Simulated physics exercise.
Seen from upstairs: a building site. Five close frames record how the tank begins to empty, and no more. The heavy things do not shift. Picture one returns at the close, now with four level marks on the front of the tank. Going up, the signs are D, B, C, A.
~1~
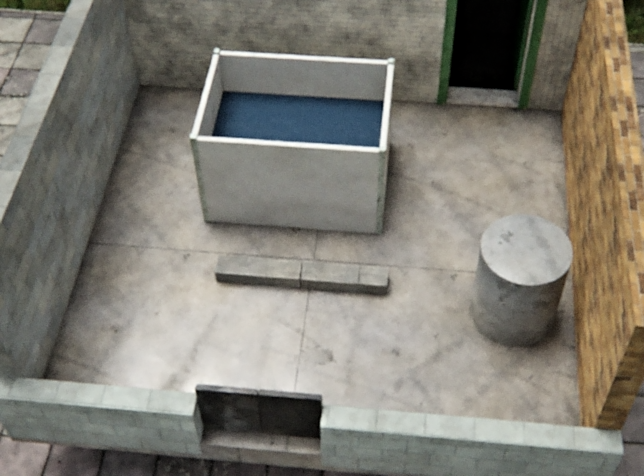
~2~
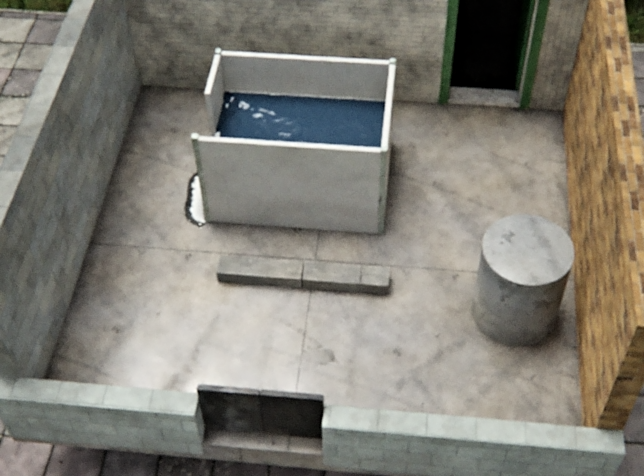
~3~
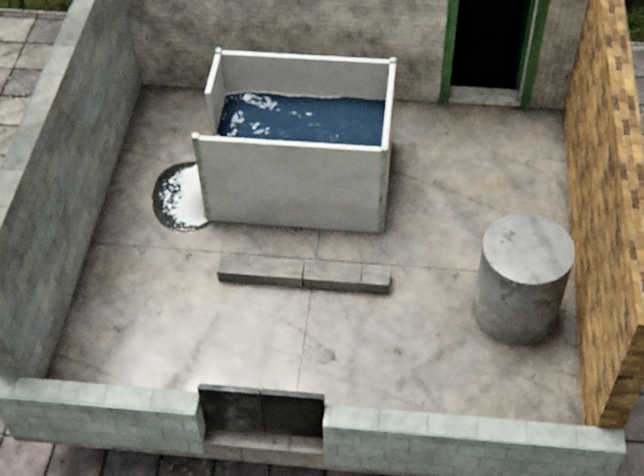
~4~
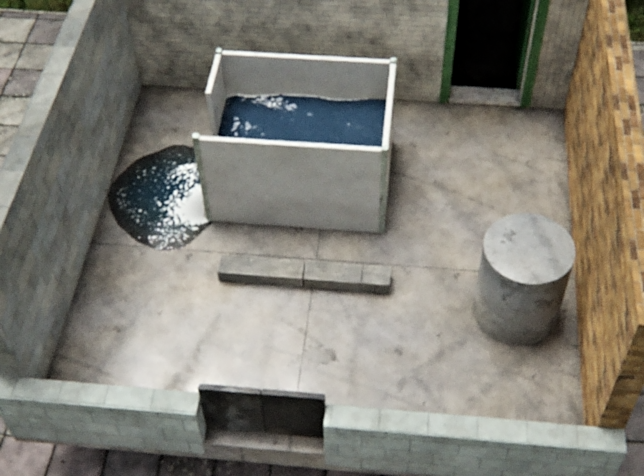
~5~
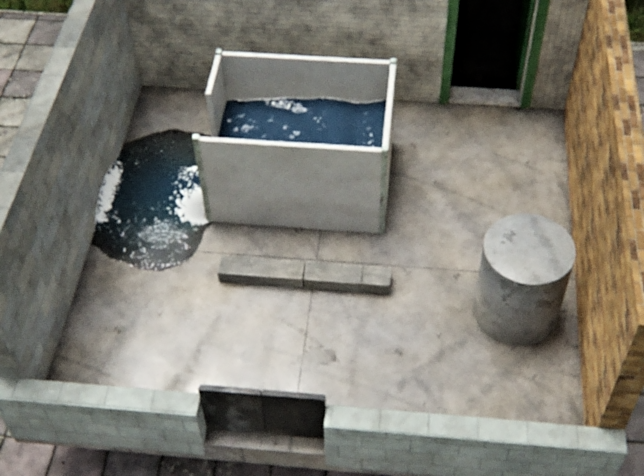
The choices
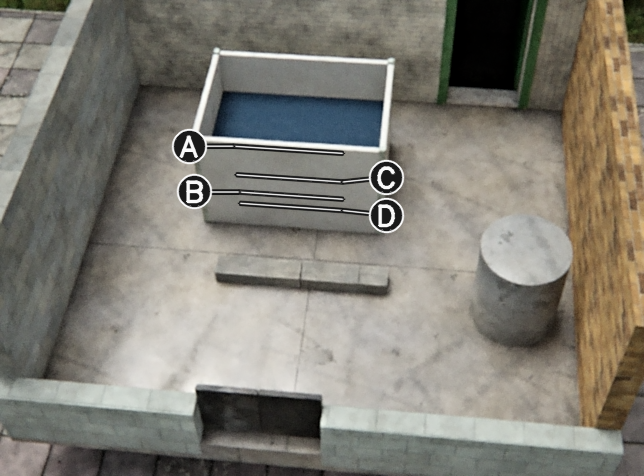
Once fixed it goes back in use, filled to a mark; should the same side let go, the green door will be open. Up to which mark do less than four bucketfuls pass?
The answer is mark C.
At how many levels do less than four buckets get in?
Three of the four.
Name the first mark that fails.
It is A.
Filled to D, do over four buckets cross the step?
No.
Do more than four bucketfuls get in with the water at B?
No, that is safe.
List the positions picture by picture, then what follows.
In the first frame, water in the tank at rest, its middle at (298, 134); foot of the green doorway at (482, 105); shut gate at (260, 396).
In the second frame, front seen at (196, 218), 1 % of the ground wet.
In the third frame, front seen at (159, 188), 3 % of the ground wet.
In the fourth frame, front seen at (115, 200), 6 % of the ground wet.
In the fifth frame, front seen at (94, 236), 10 % of the ground wet.
On the marked copy, A at (287, 149); B at (290, 195); C at (289, 178); D at (291, 206); from the bottom up D, B, C, A.
Choosing A, about 11 bucketfuls get in.
Choosing B, nothing gets over.
Choosing C, a bucket or two gets in.
Choosing D, nothing gets over.
